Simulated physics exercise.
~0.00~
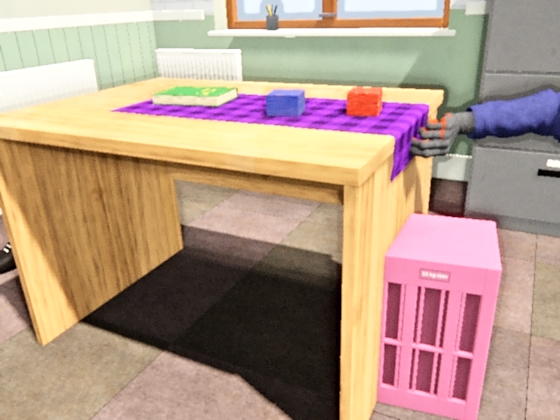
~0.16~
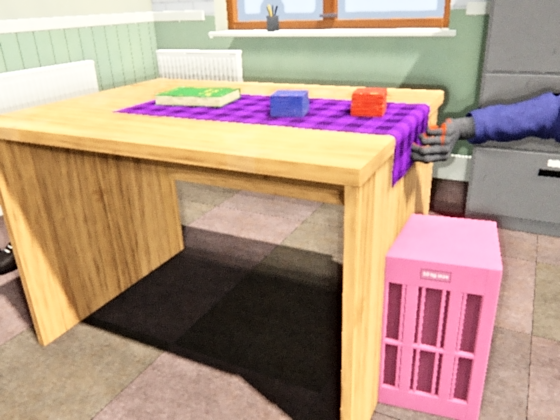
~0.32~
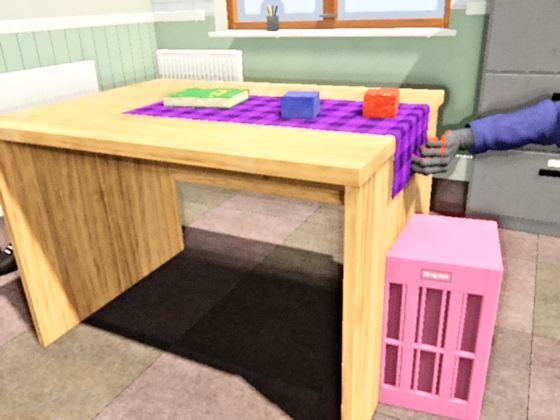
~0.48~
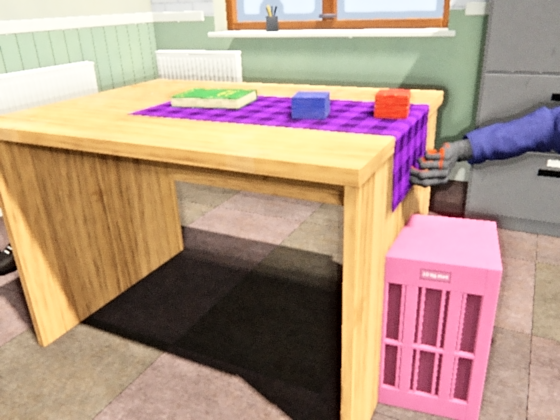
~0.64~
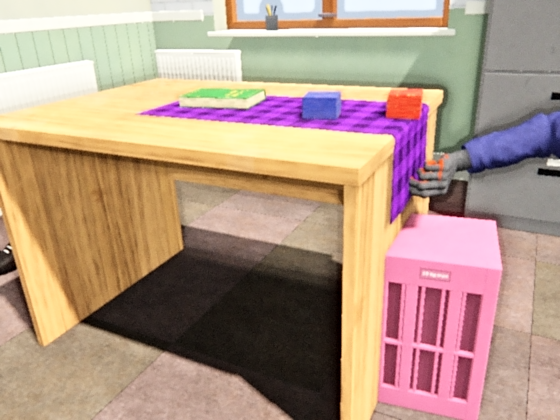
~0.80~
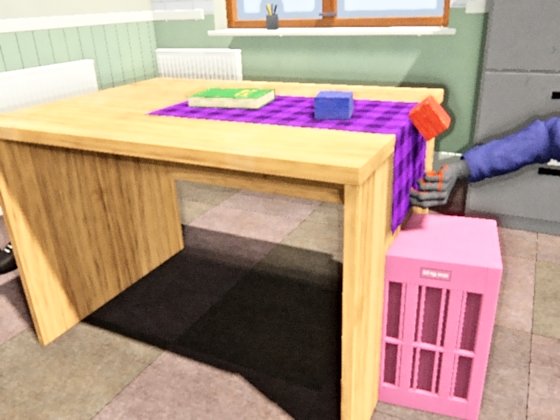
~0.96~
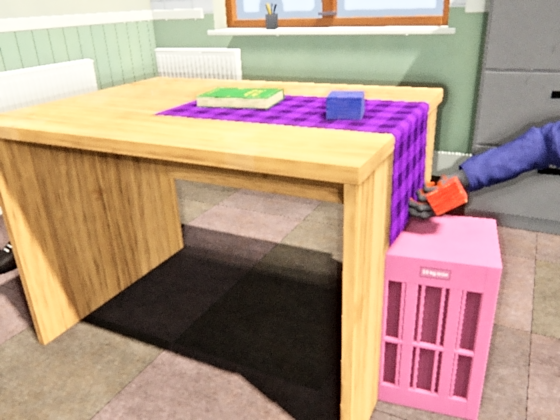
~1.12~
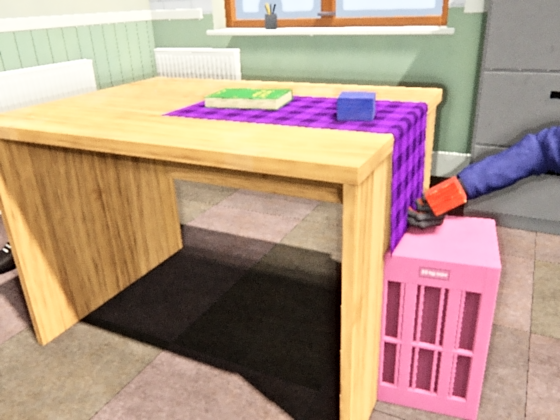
At first, a red block, a blue block and a green book rest on a purple checked cloth spread over a wooden table, its end hanging above a pink crate. A gloved hand at the right grips the hanging end and draws it slowly downward. The blocks and book ride along to the right with the cloth. The red block reaches the edge, tips over and drops, tumbling down beside the hand. The cloth keeps sliding until its hem reaches the crate, with the red block resting against the hand and forearm, while the blue block and book remain on the table.
